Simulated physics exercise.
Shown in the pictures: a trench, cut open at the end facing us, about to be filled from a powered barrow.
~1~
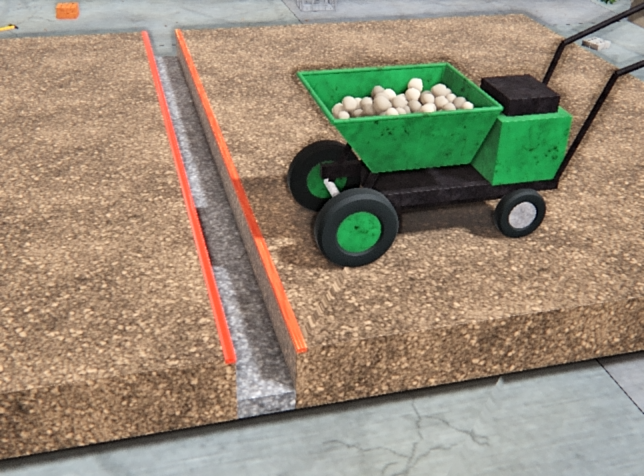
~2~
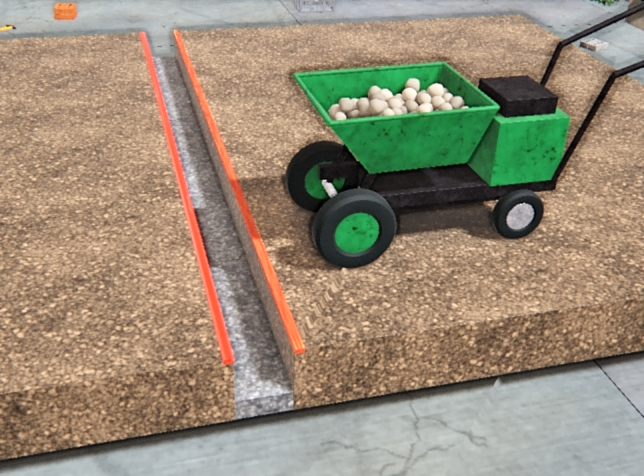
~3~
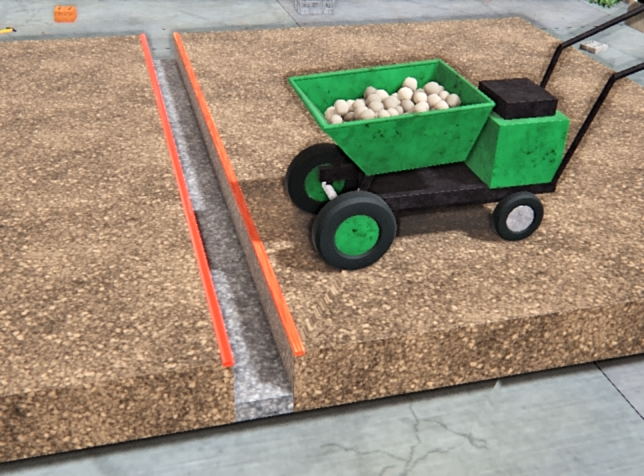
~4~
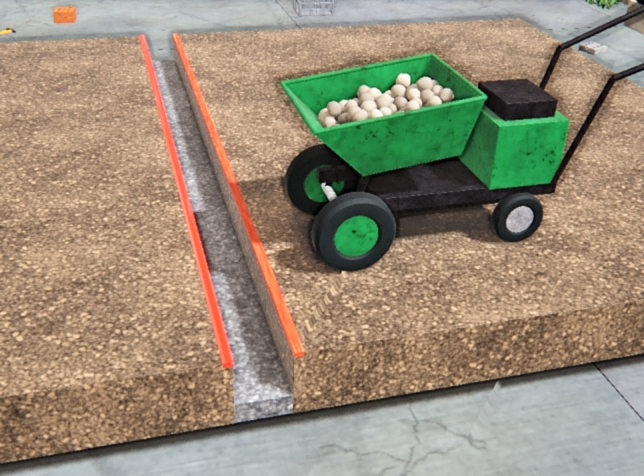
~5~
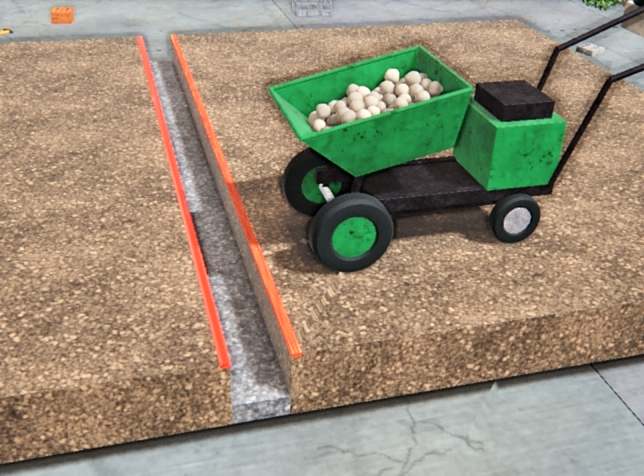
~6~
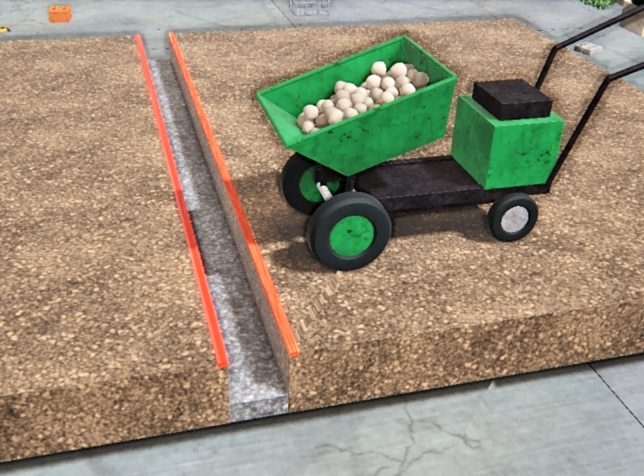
The video shows a green powered barrow loaded with pale, rounded pebbles standing to the right of a narrow, orange-edged trench, as its skip starts level, then gradually tilts toward the trench until it is clearly tipped leftward.
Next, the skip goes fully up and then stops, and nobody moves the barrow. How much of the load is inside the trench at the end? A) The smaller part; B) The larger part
The answer is A.
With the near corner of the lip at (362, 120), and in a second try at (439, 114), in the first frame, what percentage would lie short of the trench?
0 % and 60 %, in that order.
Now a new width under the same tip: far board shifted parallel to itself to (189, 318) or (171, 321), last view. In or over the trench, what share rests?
70 %, then 90 %.
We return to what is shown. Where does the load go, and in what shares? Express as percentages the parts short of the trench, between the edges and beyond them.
Out of a hundred: Short 0; between 35; beyond 65.
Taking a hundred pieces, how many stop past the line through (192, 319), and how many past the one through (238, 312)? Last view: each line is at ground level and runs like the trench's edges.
Roughly 50 and 80 percent.
Soon after the last picture, skip tipped steeply; all in the skip.
A little later, skip tipped steeply; most in the skip; a stray few in or heaped over the trench; a small part beyond it; a small part falling.
Later still, skip tipped right over; a small part in the skip; about a quarter in or heaped over the trench; about two thirds beyond it.
By the end, skip tipped right over; about a third in or heaped over the trench; about two thirds beyond it.
